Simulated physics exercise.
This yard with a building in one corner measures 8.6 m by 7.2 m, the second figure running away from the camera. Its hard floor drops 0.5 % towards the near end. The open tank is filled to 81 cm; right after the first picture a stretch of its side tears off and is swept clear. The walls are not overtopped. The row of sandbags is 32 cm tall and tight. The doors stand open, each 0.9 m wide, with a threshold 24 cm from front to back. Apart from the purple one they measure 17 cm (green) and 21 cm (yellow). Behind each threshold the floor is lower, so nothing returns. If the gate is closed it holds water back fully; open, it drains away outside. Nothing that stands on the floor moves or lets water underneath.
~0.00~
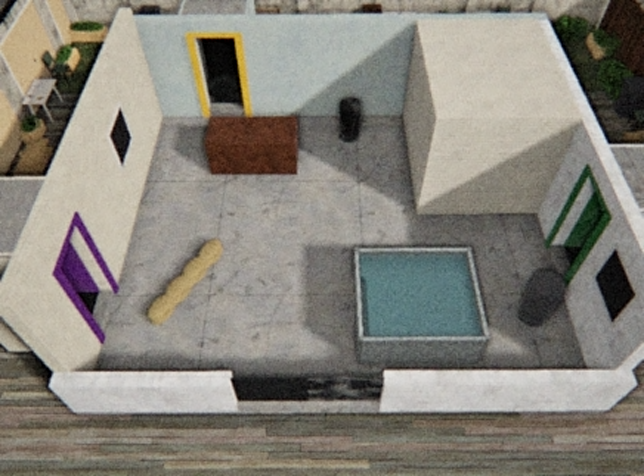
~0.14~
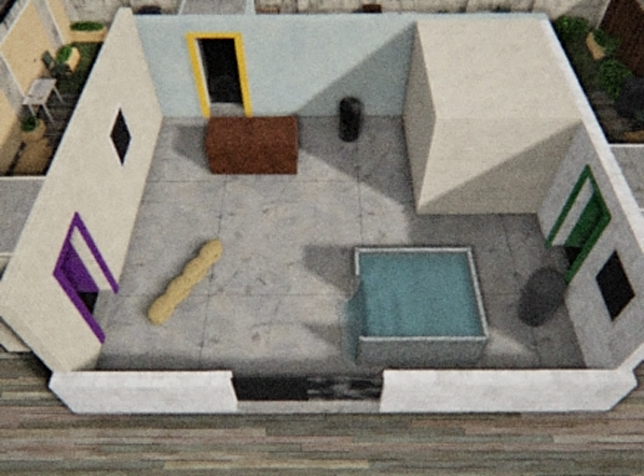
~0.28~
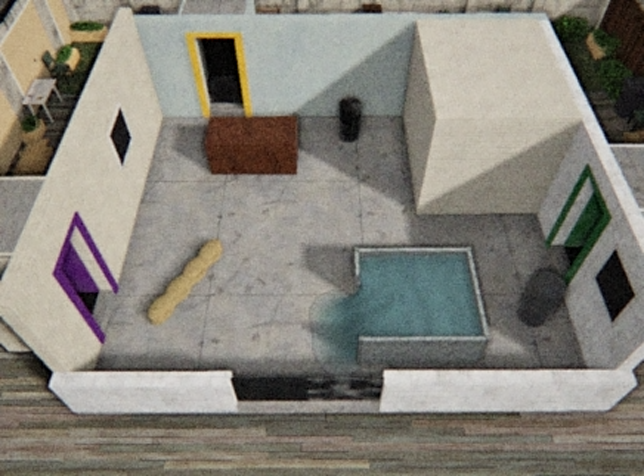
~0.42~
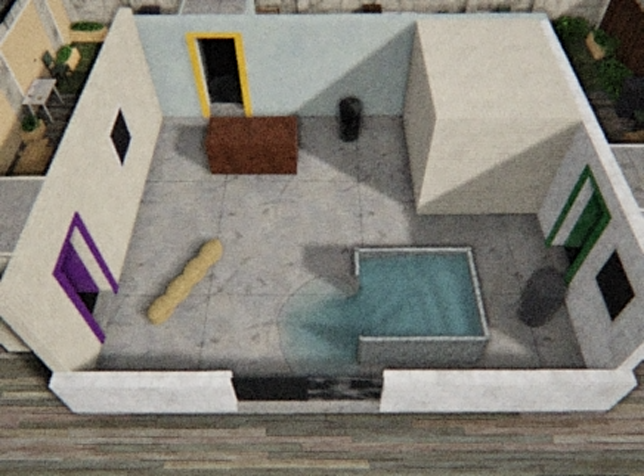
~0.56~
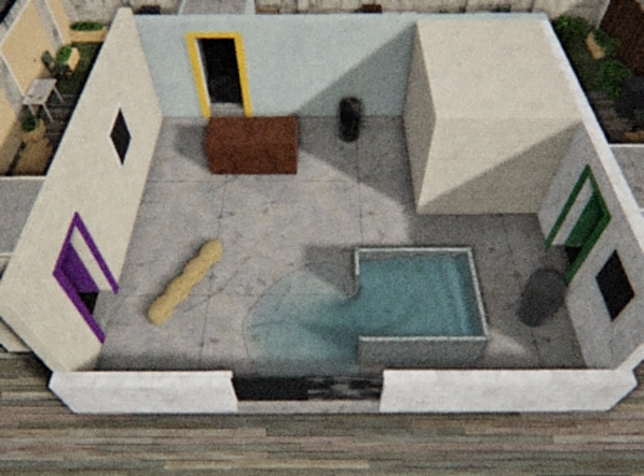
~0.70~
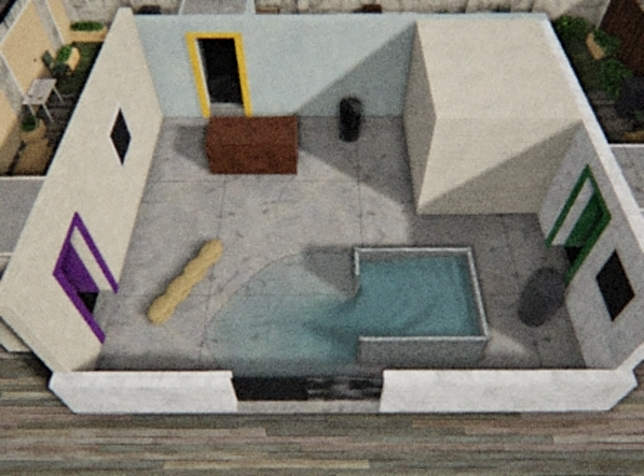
Walled yard with an open water tank losing part of its left side, water pouring out and spreading left across grey paving.
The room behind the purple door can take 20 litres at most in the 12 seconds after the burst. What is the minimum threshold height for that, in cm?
Some 23 cm above the ground.
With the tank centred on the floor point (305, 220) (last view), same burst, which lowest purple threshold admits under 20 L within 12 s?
Then roughly 10.0 cm.
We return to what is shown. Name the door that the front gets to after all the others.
Last comes the green one.
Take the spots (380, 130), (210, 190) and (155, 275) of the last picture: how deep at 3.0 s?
In that order: 0, 2 and 5 cm.
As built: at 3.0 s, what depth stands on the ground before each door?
Depths in cm: Green 0, yellow 0, purple 25.
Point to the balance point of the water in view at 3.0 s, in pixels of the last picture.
At about (263, 321).
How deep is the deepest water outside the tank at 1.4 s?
Roughly 40 cm.
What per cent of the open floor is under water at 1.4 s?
Near 25 per cent is wet.
After 1.4 s water covers 25 % of the floor, deepest (40 cm) near (352, 343); it has not reached the purple door.
After 3.0 s water covers 40 % of the floor, deepest (41 cm) near (100, 354); 25 cm at the purple door, 12 litres in over its 16 cm threshold.
After 12.0 s water covers 95 % of the floor, deepest (12 cm) near (306, 161); 5 cm at the purple door, 65 litres in over its 16 cm threshold.
At the purple door as built, the water arrived by 1.5 s and peaked near 25 cm at 3.2 s.
With a threshold of 20.5 cm, 30 litres would have come in within the 12 s; with 28 cm, 5 litres. So under 20 litres takes about 23 cm.
